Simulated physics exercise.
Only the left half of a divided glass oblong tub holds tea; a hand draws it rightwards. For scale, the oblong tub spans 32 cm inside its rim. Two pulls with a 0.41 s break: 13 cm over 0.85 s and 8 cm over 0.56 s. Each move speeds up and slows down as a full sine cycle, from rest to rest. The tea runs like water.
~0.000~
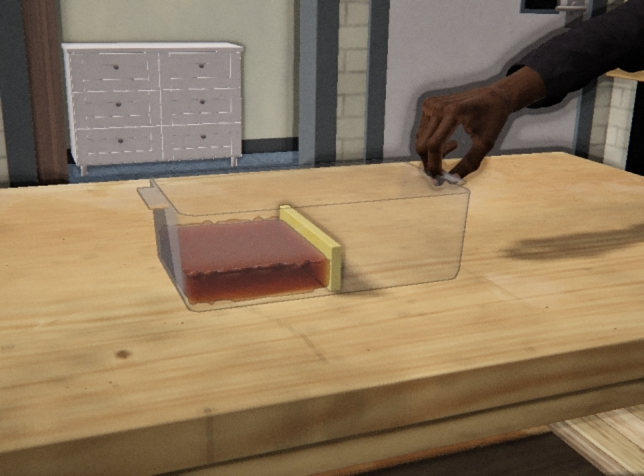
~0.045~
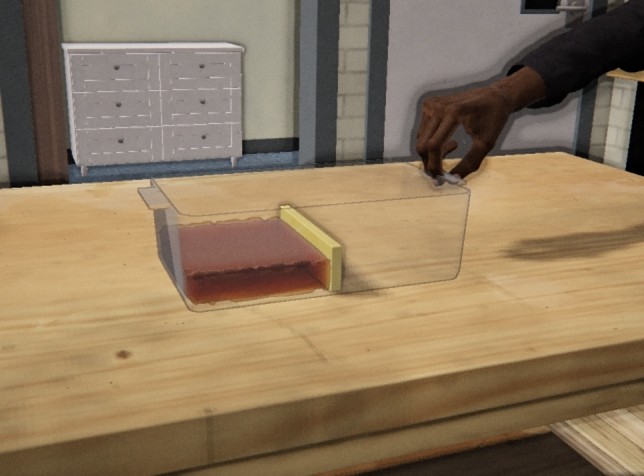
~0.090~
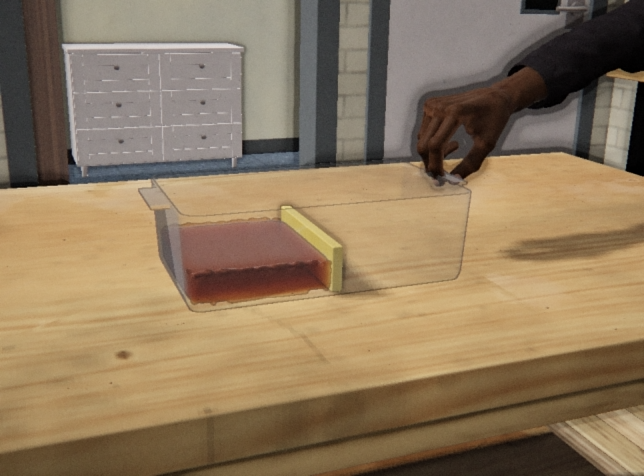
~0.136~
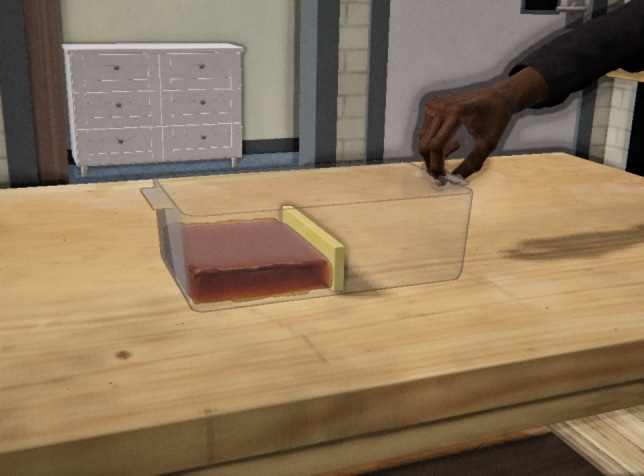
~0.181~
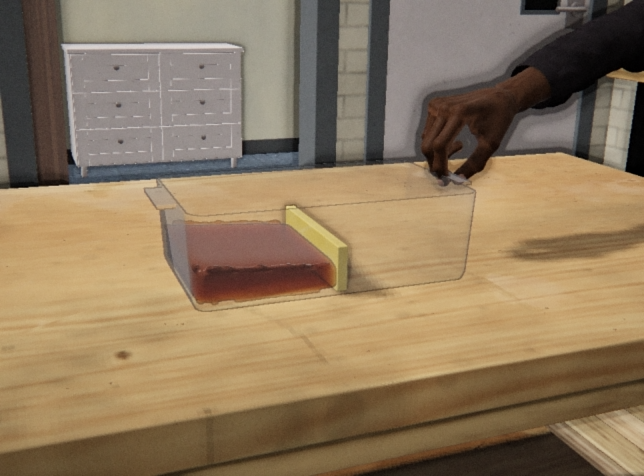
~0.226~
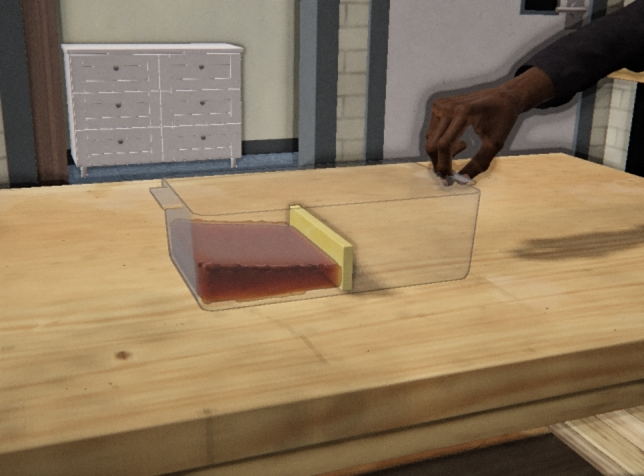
A dark-skinned hand in a dark sleeve grips the right rim of a clear oblong tub on a pale wooden table, seen from slightly above in a room with a white chest of drawers behind. Reddish-brown tea fills only the tub's left part, beside a yellow divider. The tub rests at first, then the hand draws it slightly rightwards, while the camera stays still.
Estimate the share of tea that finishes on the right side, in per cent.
About 22 per cent.
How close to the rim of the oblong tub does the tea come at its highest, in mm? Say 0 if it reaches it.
Some 15 mm.
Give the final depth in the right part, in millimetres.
Some 8 mm deep.
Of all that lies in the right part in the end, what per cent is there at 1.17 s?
Near 10 in a hundred.
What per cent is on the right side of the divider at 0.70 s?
Some 2 per cent.
By 0.70 s it has gone 12 cm; 2 per cent is on the right side and 0 is out of the oblong tub.
By 1.17 s it has gone 13 cm; 2 per cent is on the right side and 0 is out of the oblong tub.
By 1.64 s it has gone 20 cm; 3 per cent is on the right side and 0 is out of the oblong tub.
By 2.11 s it has gone 21 cm; 19 per cent is on the right side and 0 is out of the oblong tub.
At rest 22 per cent is on the right side and 0 is out of the oblong tub.
